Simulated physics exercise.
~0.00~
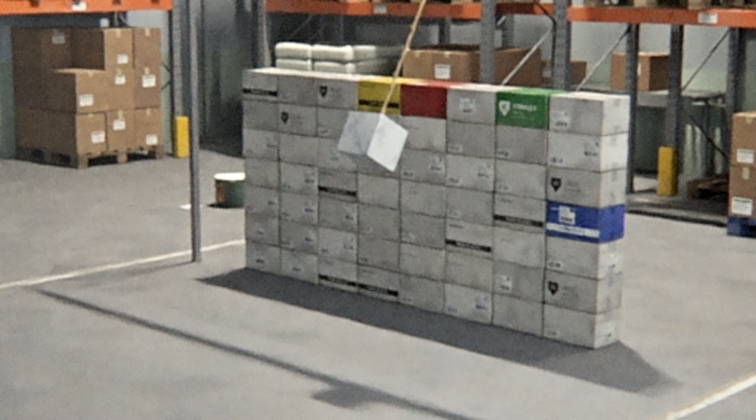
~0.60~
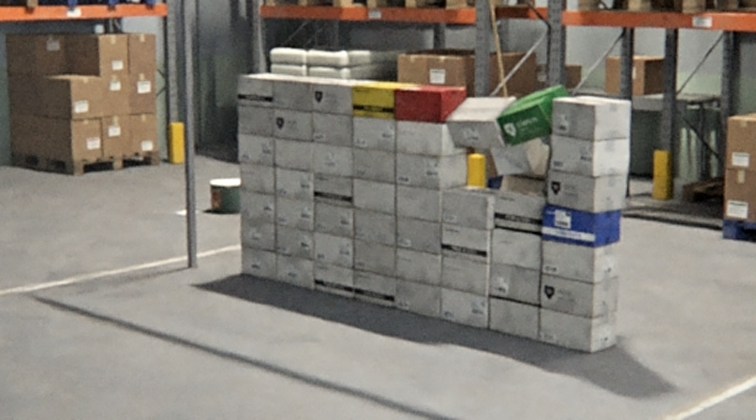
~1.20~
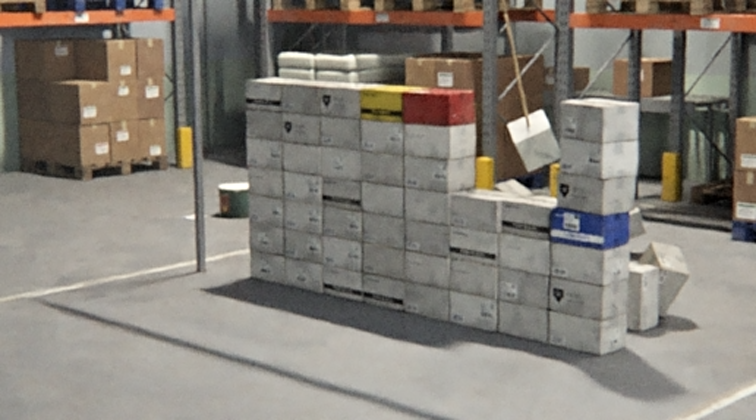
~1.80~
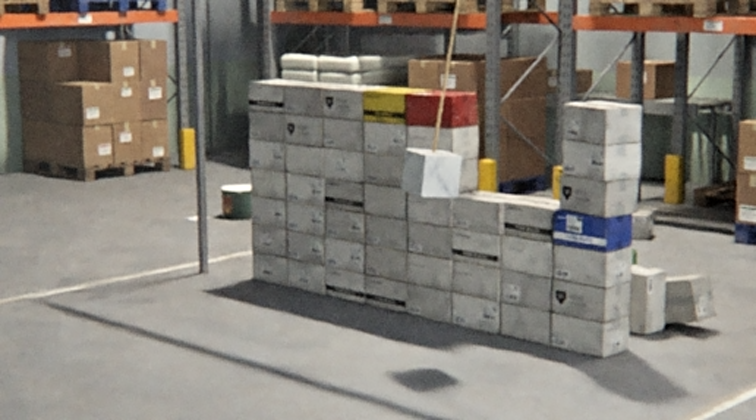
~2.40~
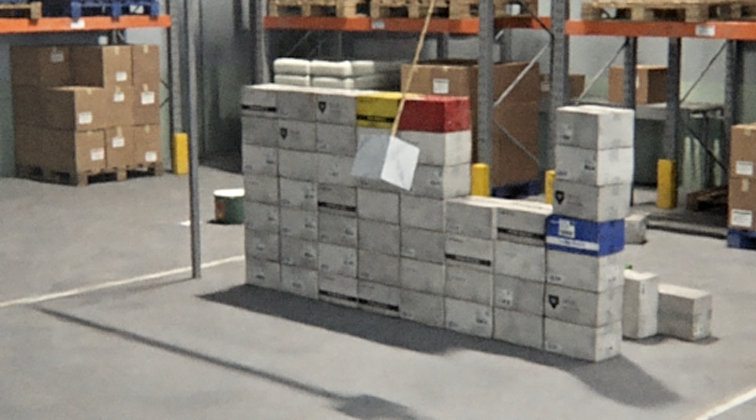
To begin with, a pale block hangs on a line in front of a neatly stacked wall of white boxes in a warehouse, with yellow, red, green and blue ones among them. The block swings right and strikes the upper part of the wall, tipping the green box and shoving its neighbours backward. Several boxes tumble off behind the wall, leaving a gap beside a still-standing column at the right end. The block then swings back left across the front. Finally, fallen boxes lie on the floor behind, the green one gone from the top, while the yellow, red and blue boxes remain in place.
